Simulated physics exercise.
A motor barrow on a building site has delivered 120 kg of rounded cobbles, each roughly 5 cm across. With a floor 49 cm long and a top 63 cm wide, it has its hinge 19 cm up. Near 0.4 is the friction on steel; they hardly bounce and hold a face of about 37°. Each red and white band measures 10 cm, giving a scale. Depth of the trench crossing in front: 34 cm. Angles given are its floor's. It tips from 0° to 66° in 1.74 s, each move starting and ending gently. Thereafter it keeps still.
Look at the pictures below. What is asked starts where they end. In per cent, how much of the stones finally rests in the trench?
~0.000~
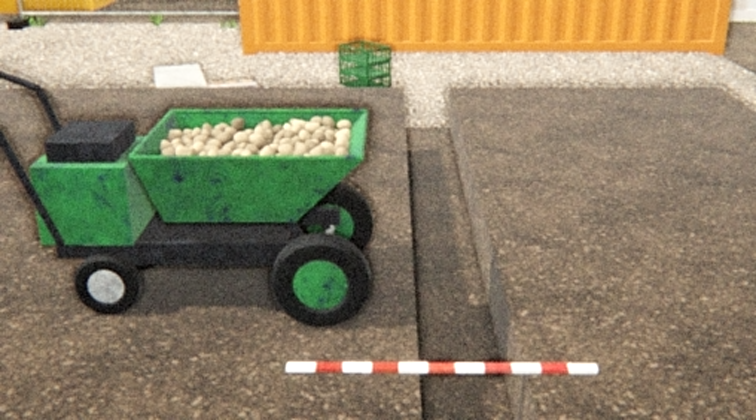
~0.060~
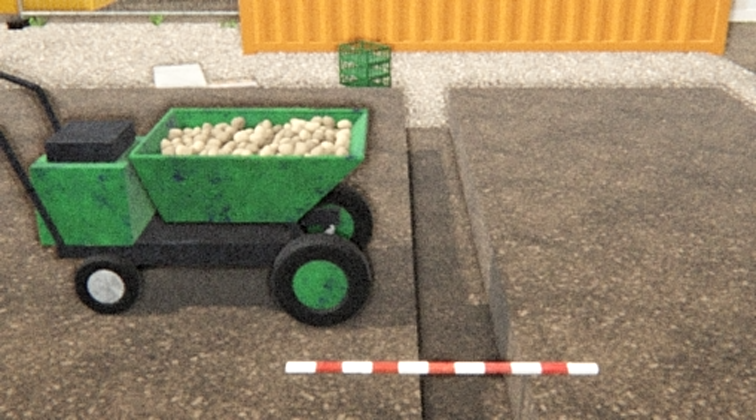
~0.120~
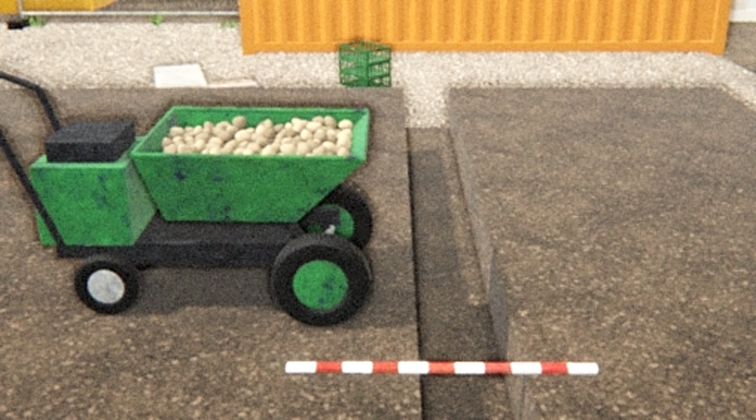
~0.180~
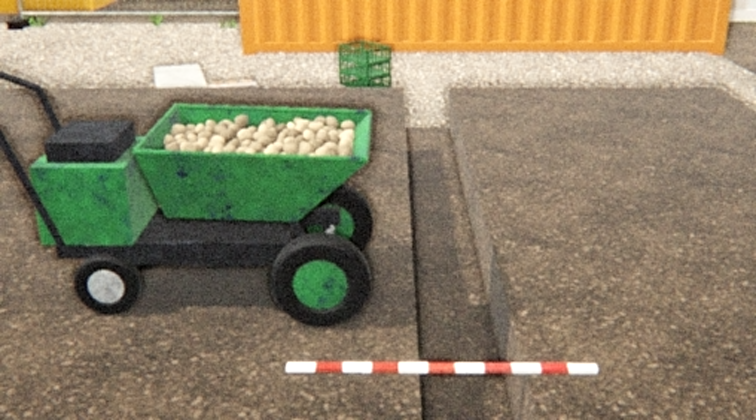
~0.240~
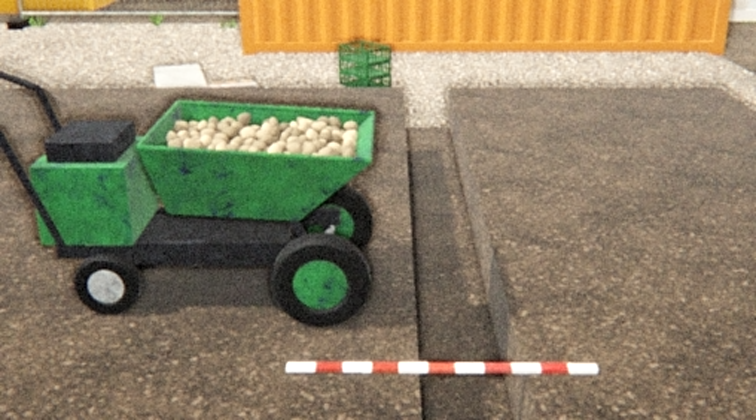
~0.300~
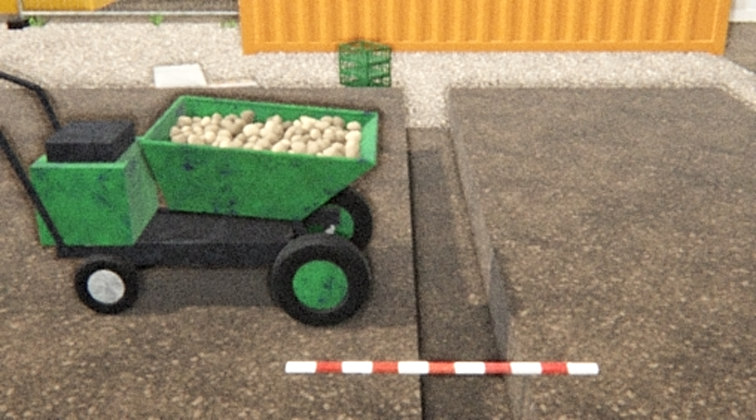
Roughly 65 per cent of them.
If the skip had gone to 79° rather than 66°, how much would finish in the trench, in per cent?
It would come to about 65 percent.
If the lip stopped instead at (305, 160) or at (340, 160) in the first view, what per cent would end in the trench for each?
It'd be around 100 per cent and after that around 85 per cent.
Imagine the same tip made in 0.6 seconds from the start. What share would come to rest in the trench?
Close to 40 per cent then.
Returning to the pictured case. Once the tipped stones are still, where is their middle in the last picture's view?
The tipped stones centre close to (485, 340).
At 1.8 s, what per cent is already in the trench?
I'd say near 30 per cent at that time.
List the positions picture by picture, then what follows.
The skip is at 0°, its lip at (362, 158); the top of the load is at (288, 133), in the first picture.
The skip is at 0°, its lip at (363, 159); the top of the load is at (283, 133); the stones move at 0.1 m/s on average, in the second picture.
The skip is at 1°, its lip at (364, 159); the top of the load is at (284, 133); the stones move at 0.1 m/s on average, in the third picture.
The skip is at 2°, its lip at (367, 160); the top of the load is at (272, 133); the stones move at 0.2 m/s on average, in the fourth picture.
Lip at (370, 161), floor tilted 3°, highest stones at (244, 130); the stones move at 0.2 m/s on average, in the fifth picture.
Lip at (375, 163), floor tilted 5°, highest stones at (219, 125); the stones move at 0.3 m/s on average, in the sixth picture.
After 1.3 s the floor is at 55°; 100 % in the skip, 0 % in the trench; the foremost stones are at (461, 228).
After 1.8 s the floor is at 66°; 52 % in the skip, 29 % in the trench, 19 % past the trench; the foremost stones are at (580, 304).
After 2.2 s the floor is at 66°; 20 % in the skip, 44 % in the trench, 35 % past the trench; the foremost stones are at (654, 295).
After 4.1 s the floor is at 66°; 0 % in the skip, 65 % in the trench, 35 % past the trench; the foremost stones are at (695, 289).
